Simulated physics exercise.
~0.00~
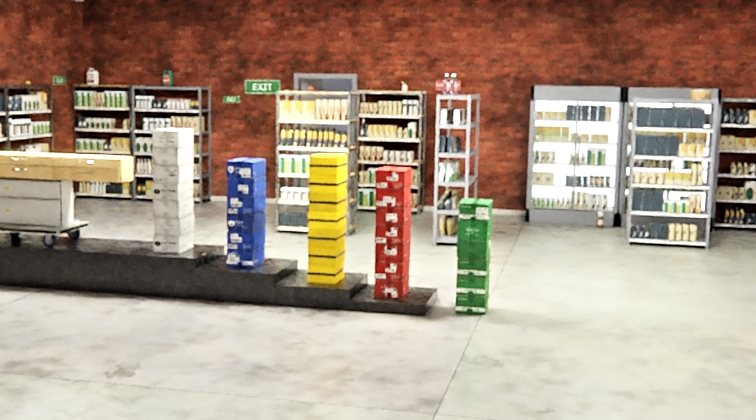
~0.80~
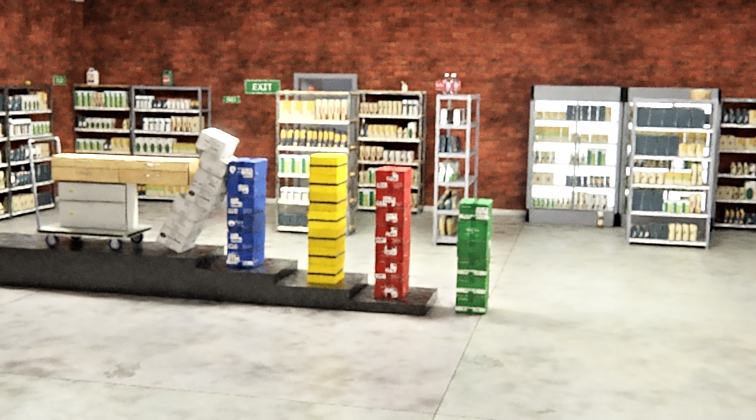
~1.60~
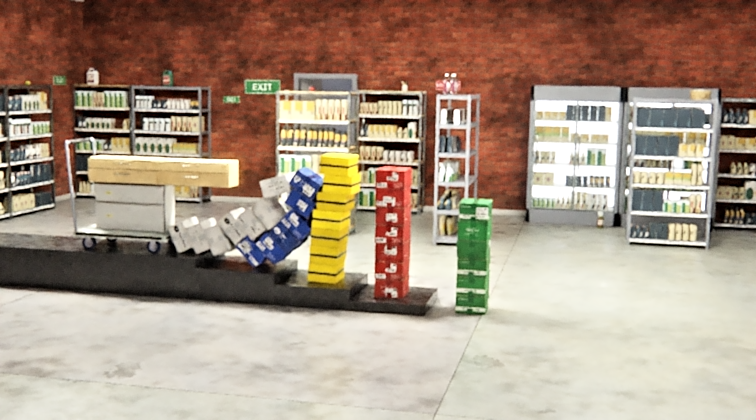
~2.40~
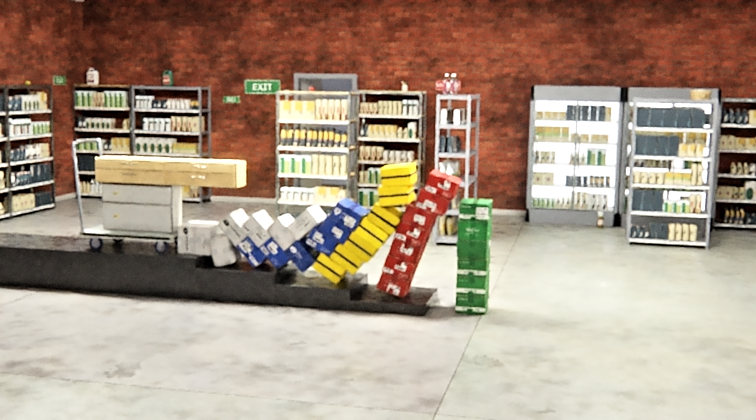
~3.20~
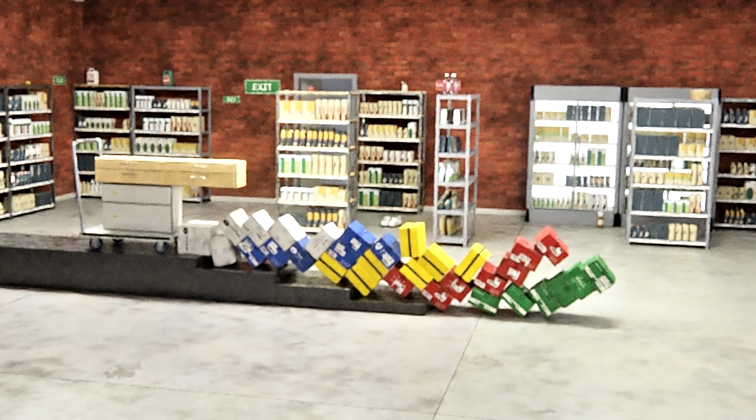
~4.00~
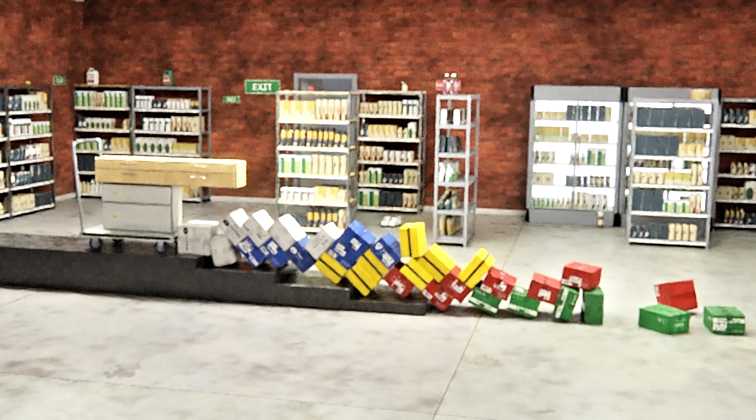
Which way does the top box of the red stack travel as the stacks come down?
It moves to the right, falling with its stack and ending up out on the floor.
